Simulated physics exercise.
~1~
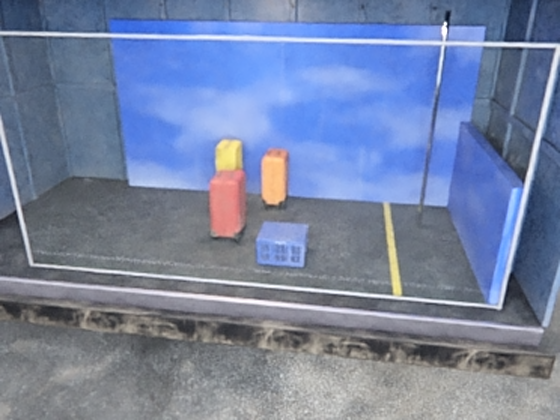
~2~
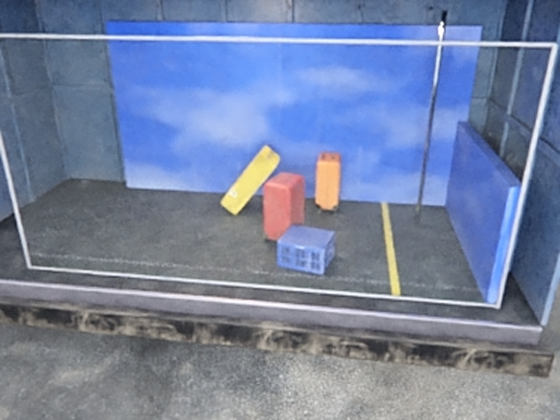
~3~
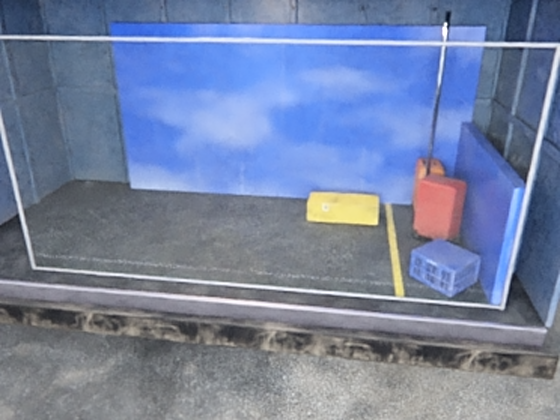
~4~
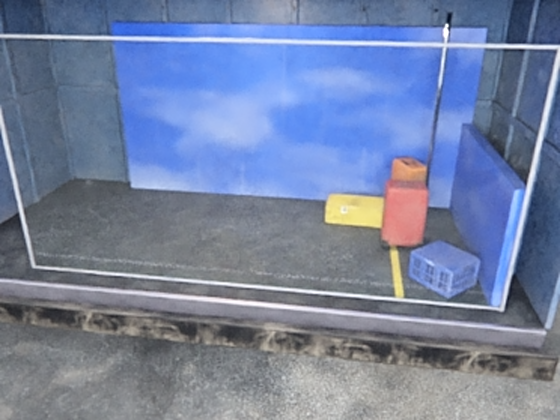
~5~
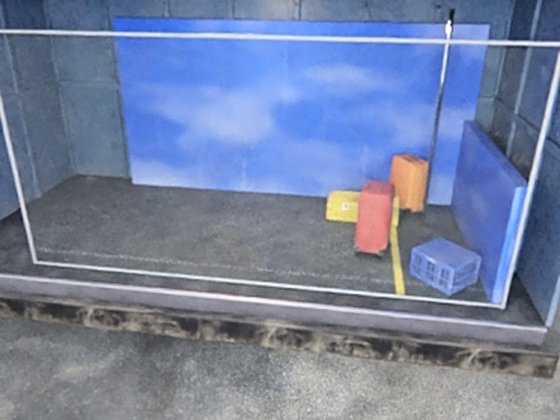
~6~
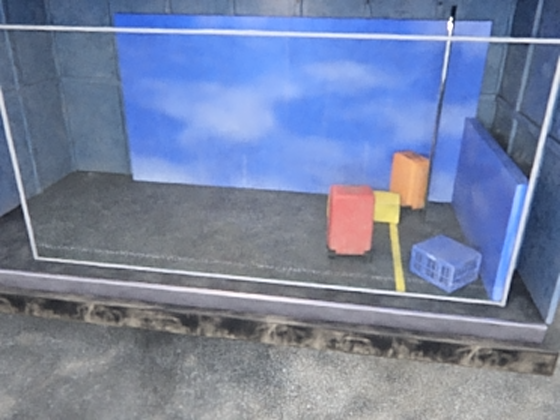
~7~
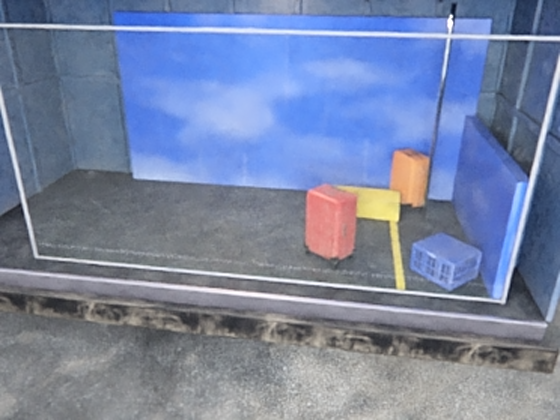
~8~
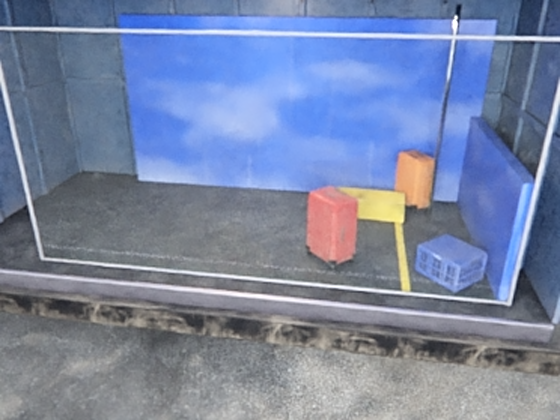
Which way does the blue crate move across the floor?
The blue crate moves to the right, crossing the yellow line and staying near the right wall.
